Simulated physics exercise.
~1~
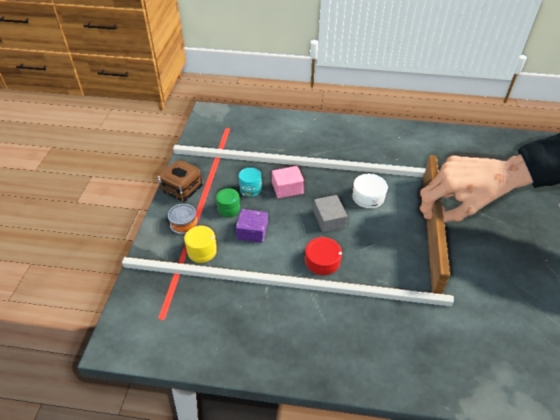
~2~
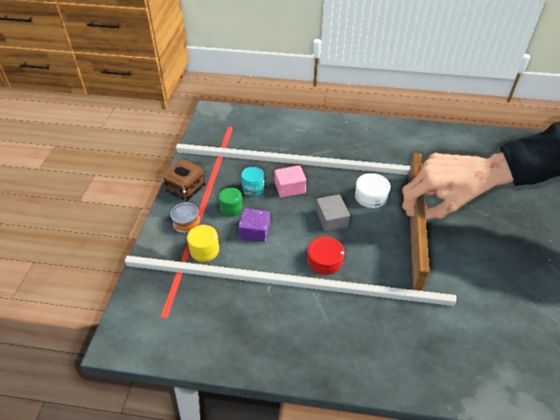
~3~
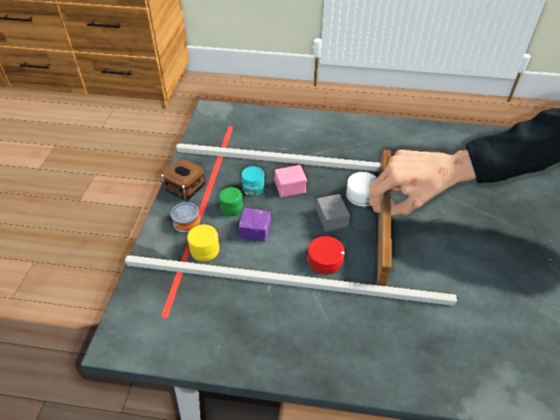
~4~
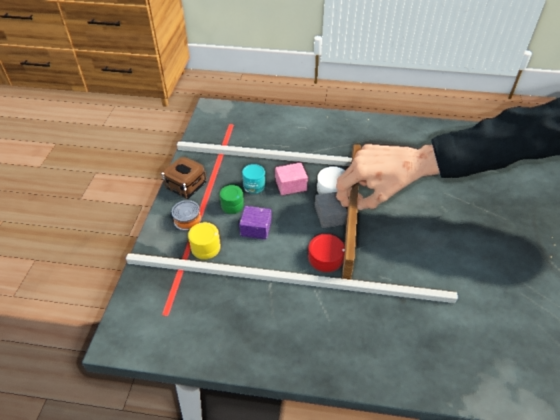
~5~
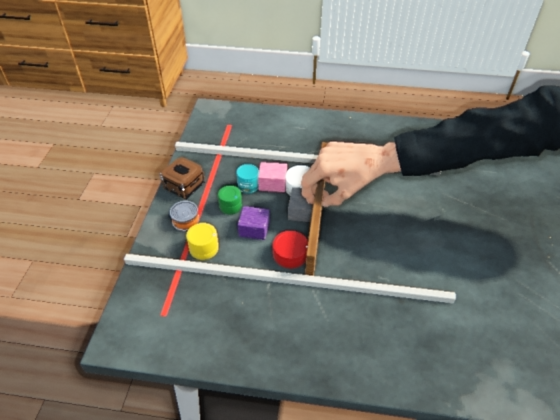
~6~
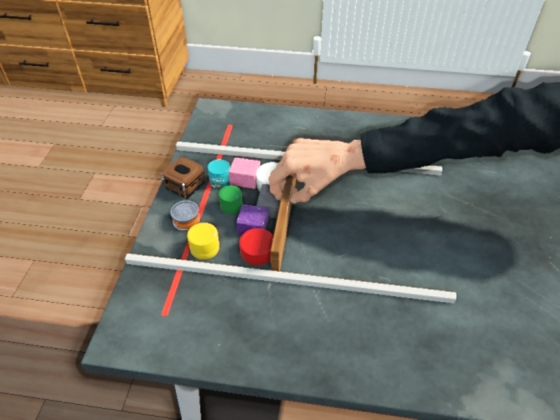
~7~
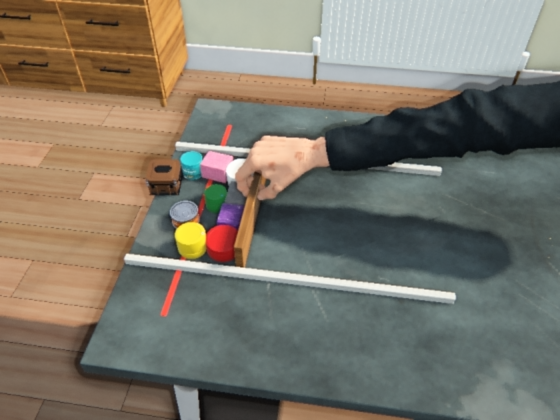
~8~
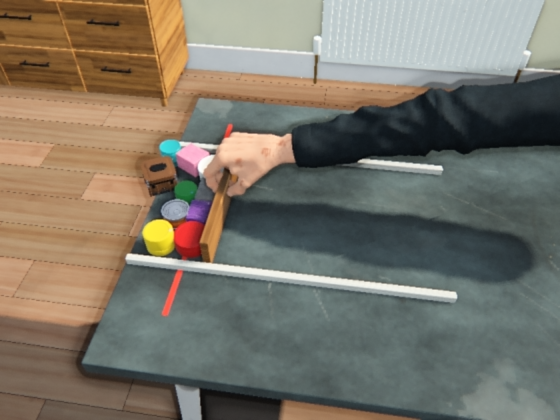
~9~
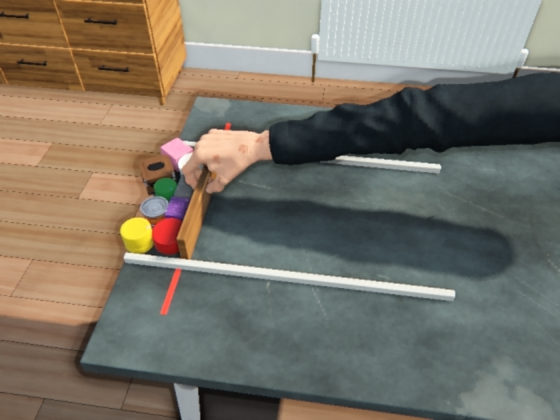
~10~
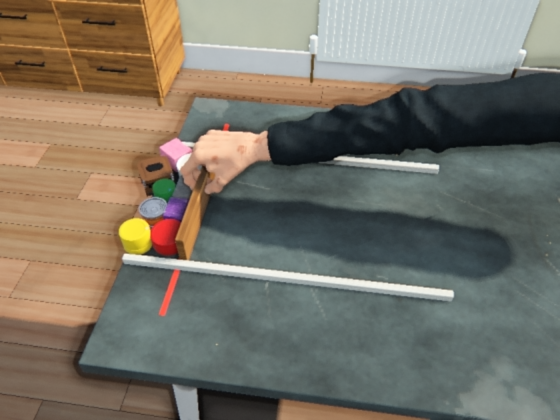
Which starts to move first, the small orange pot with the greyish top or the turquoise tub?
The turquoise tub starts to move first. The orange pot stays where it is until the board has pushed the group further left.
